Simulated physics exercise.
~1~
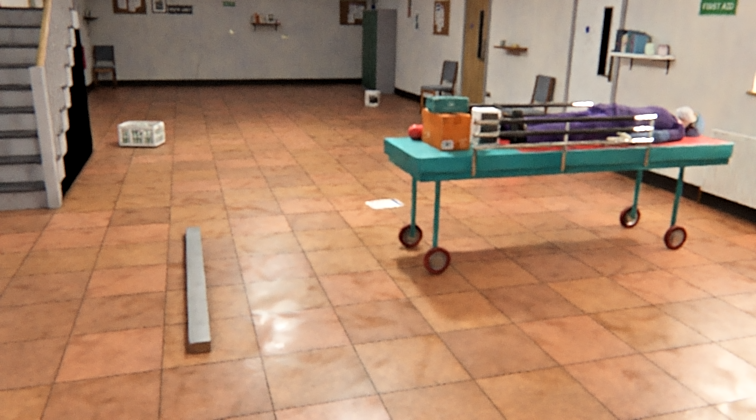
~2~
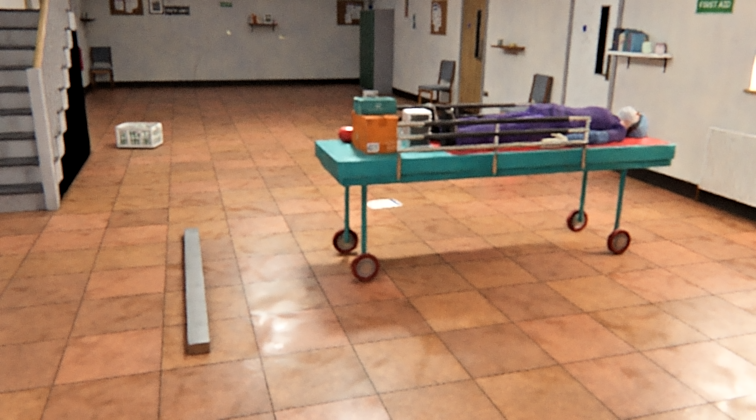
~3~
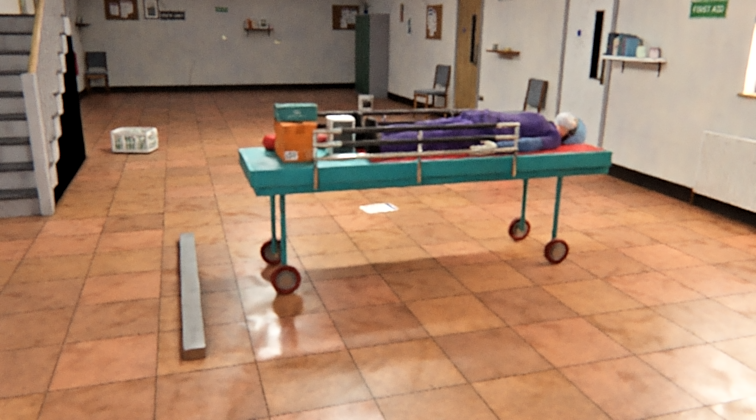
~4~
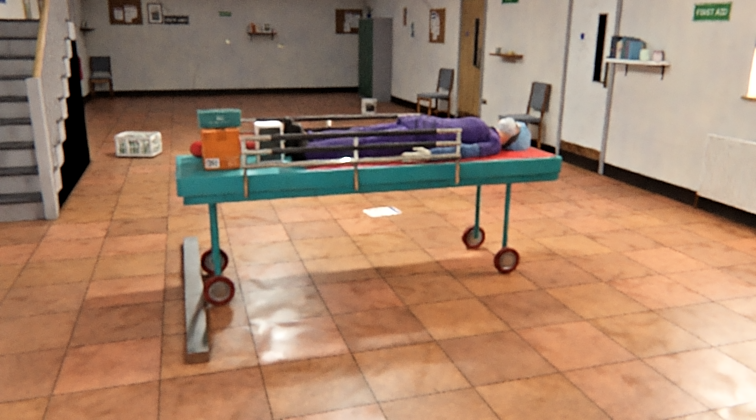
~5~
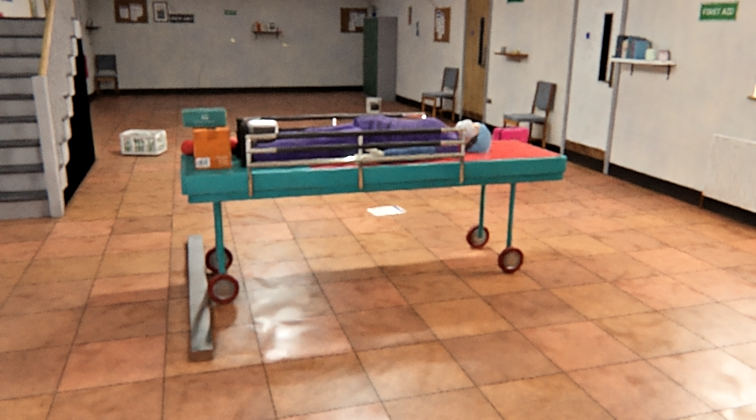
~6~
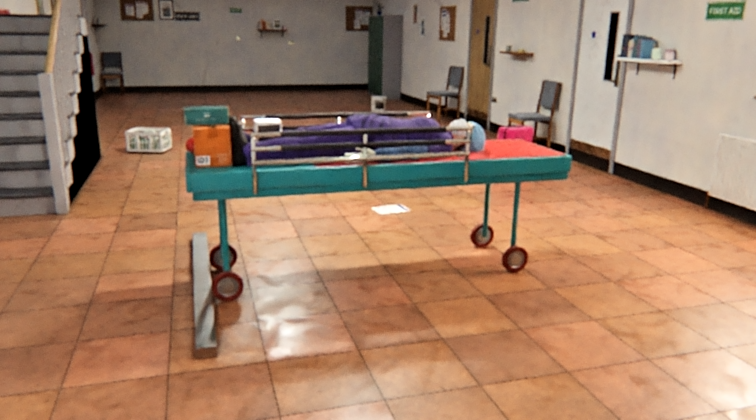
A person in purple lies face up on a teal gurney, feet toward the left, in a tiled hall seen from the side by a slightly swaying camera. Stairs rise at the left, chairs and shelves line the far walls, and a grey sill lies on the floor. An orange holdall with a teal box on top, a white pump and a red object sit near the feet. The gurney rolls left until its leading wheels stop at the sill. The body slides a little further left, short of the foot end, and everything stays aboard.
